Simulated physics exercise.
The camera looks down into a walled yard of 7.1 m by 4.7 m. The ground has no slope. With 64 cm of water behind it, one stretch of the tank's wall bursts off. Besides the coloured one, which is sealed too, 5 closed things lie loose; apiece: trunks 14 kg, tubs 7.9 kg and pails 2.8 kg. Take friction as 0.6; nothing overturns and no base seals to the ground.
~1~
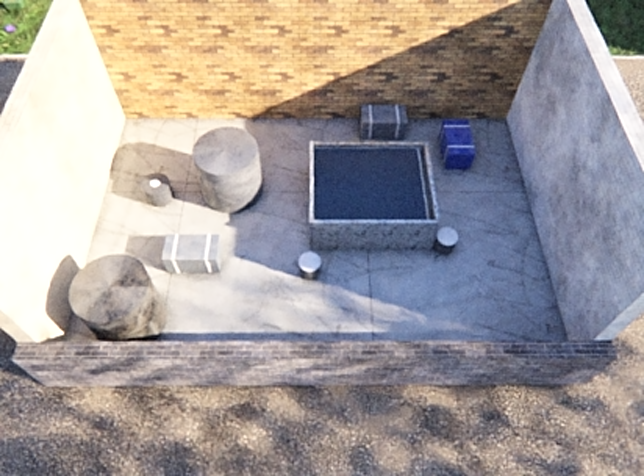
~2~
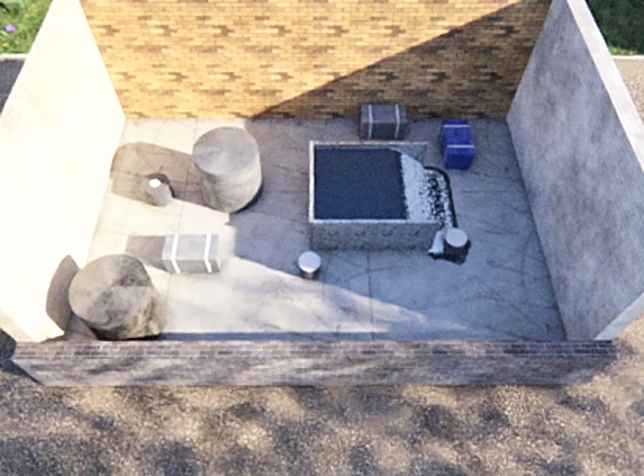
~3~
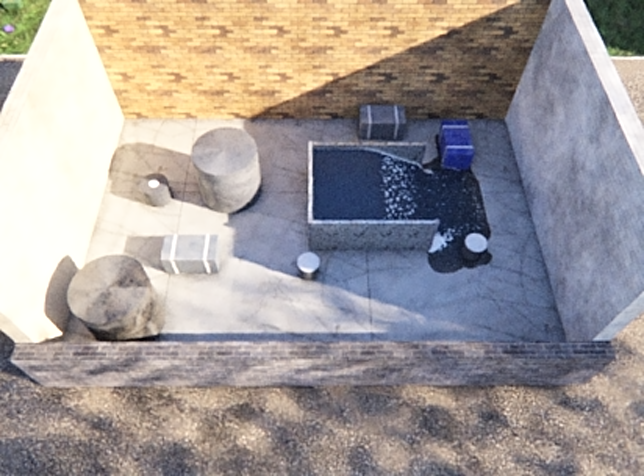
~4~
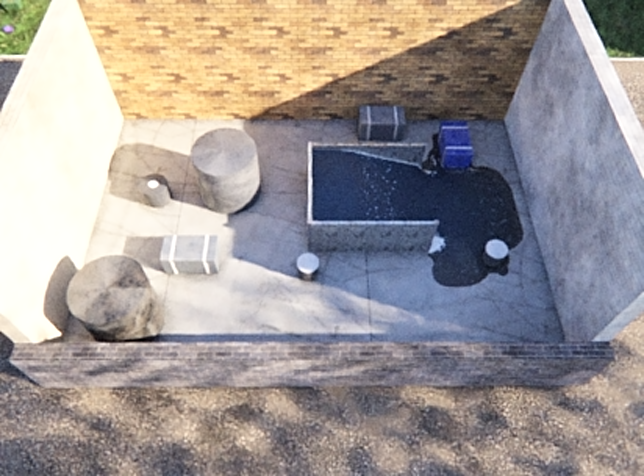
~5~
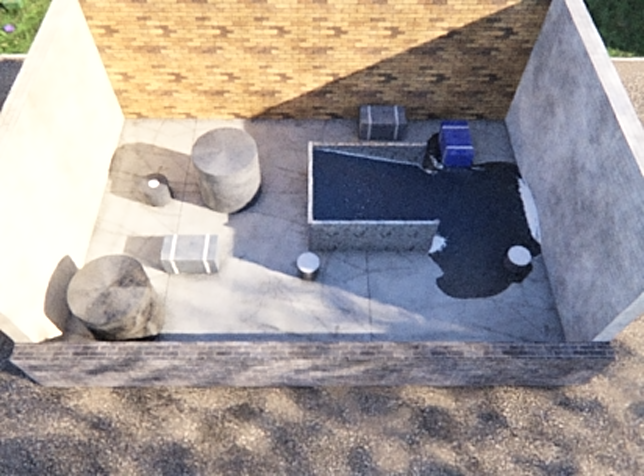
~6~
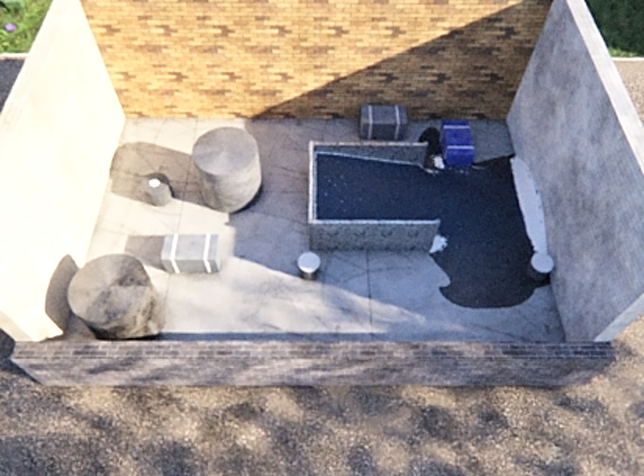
Dark water bursting through the right side of a square tank, spreading across a walled yard and pushing a small pail rightward.
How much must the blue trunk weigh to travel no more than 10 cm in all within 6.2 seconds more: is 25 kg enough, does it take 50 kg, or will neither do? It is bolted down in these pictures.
For it, neither load is enough.
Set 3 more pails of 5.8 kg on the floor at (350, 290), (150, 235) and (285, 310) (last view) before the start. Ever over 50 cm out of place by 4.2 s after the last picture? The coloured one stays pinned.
In turn: Over, less, over.
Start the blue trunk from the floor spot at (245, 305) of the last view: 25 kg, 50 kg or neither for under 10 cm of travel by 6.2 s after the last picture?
Only the larger holds.
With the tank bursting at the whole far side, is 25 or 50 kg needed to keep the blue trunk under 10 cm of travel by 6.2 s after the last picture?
Then neither load is enough.
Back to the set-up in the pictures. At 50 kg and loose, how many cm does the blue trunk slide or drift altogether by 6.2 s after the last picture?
About 30 cm.
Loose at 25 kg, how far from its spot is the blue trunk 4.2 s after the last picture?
Roughly 350 cm.
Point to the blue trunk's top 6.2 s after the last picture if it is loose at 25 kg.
Near (173, 121).
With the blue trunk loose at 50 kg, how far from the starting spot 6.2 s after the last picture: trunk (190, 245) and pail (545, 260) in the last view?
In turn: 80 cm, 400 cm.
Then, 0.6 s after the last picture the blue trunk would be 35 cm from its start with 25 kg and 0 cm from its start with 50 kg; 6 cm of water round it then.
Then, 2.3 s after the last picture the blue trunk would be 121 cm from its start with 25 kg and 1 cm from its start with 50 kg; 11 cm of water round it then.
Then, 4.2 s after the last picture the blue trunk would be 341 cm from its start with 25 kg and 33 cm from its start with 50 kg; 9 cm of water round it then.
Then, 6.2 s after the last picture the blue trunk would be 495 cm from its start with 25 kg and 33 cm from its start with 50 kg; 5 cm of water round it then.
